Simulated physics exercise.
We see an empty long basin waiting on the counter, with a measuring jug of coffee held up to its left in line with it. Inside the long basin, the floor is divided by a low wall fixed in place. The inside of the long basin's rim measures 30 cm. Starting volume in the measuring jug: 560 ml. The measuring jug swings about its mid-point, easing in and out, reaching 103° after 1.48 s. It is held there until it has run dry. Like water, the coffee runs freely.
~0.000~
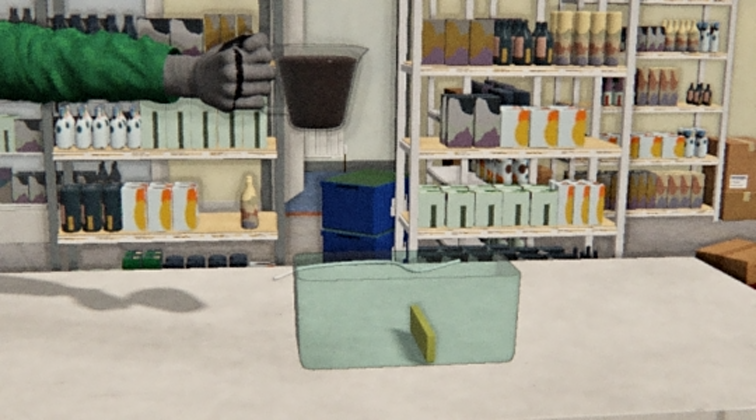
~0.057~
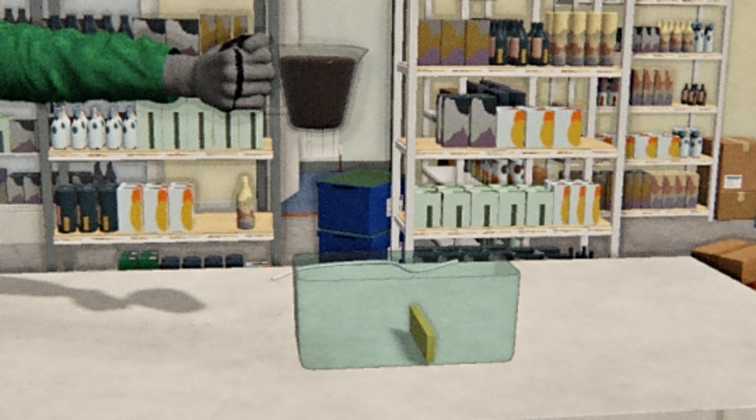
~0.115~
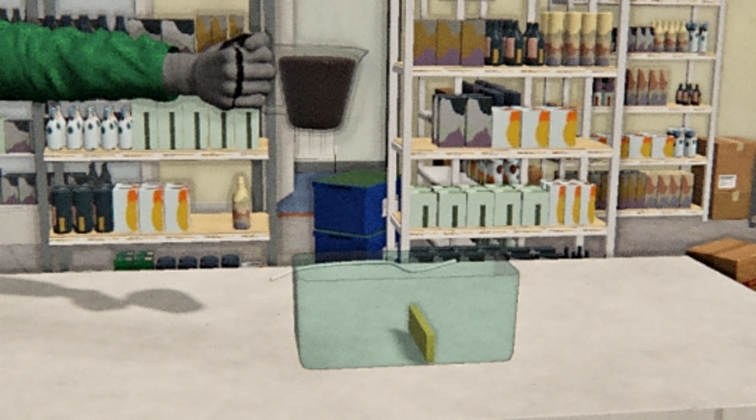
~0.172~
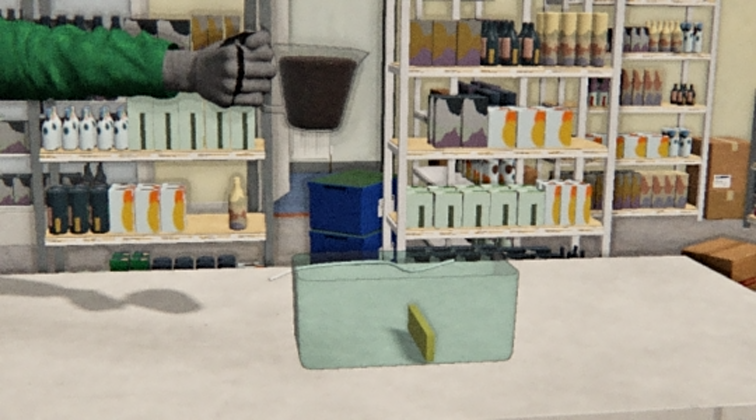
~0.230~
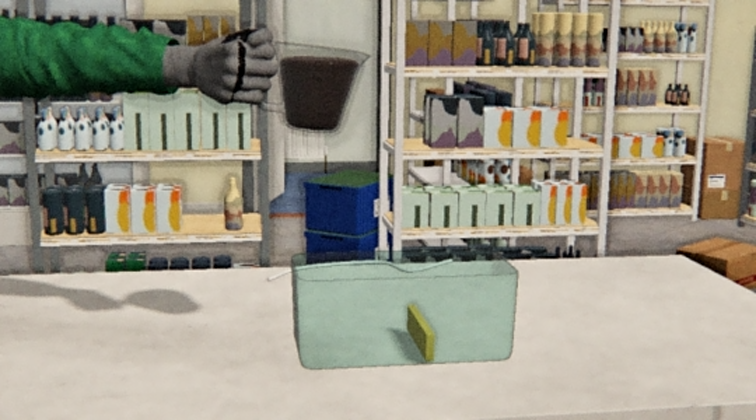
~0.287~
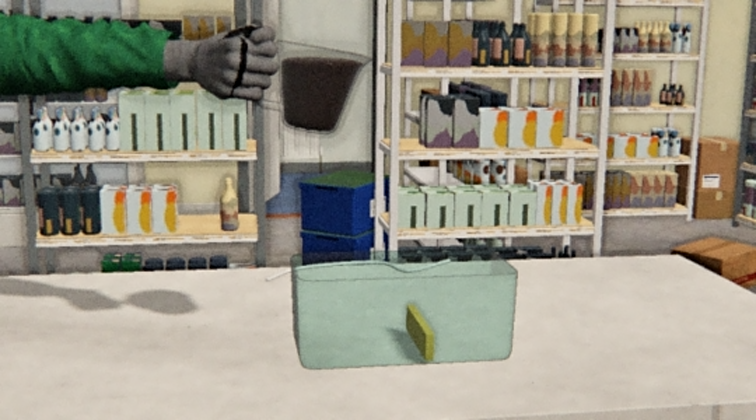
In a storeroom lined with stocked shelves, a grey-gloved hand in a green sleeve held a jug of dark coffee above a clear basin on the counter, then tilted it slightly to the right.
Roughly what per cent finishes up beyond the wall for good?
Roughly 74 per cent.
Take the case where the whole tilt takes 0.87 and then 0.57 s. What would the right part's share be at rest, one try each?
Around 65 per cent first, around 55 per cent next.
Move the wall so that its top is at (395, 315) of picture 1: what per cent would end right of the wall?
Then roughly 90 per cent would end up there.
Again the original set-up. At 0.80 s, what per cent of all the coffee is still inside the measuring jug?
Still held: Roughly 74 % of the total.
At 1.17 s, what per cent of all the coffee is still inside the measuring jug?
About 18 percent.
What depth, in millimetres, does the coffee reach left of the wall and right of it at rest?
About 6 mm left, about 26 mm right.
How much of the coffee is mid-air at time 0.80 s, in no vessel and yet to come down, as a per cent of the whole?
Close to 22 per cent, I'd say.
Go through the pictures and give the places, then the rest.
Tilt 0°; pouring edge (369, 48); surface from (277, 58) to (357, 59); the long basin's rim runs from (295, 268) to (509, 263); the wall's top is at (422, 321), in the first frame.
Tilt 0°; pouring edge (369, 48); surface from (277, 58) to (356, 59), in the second frame.
Tilt 2°; pouring edge (369, 50); surface from (277, 58) to (356, 60), in the third frame.
Tilt 3°; pouring edge (370, 52); surface from (278, 58) to (357, 61), in the fourth frame.
Tilt 6°; pouring edge (371, 55); surface from (280, 60) to (359, 62), in the fifth frame.
Tilt 9°; pouring edge (372, 58); surface from (280, 61) to (361, 62), in the sixth frame.
By 0.80 s the tilt is 57° and 74 per cent is still to pour, 1 is left of the wall and 3 right of it.
By 1.17 s the tilt is 92° and 17 per cent is still to pour, 4 is left of the wall and 51 right of it.
By 1.56 s the tilt is 103° and 0 per cent is still to pour, 22 is left of the wall and 74 right of it.
By 1.98 s the tilt is 103° and 0 per cent is still to pour, 23 is left of the wall and 74 right of it.
At rest 23 per cent lies left of the wall, 74 right of it and 2 outside.
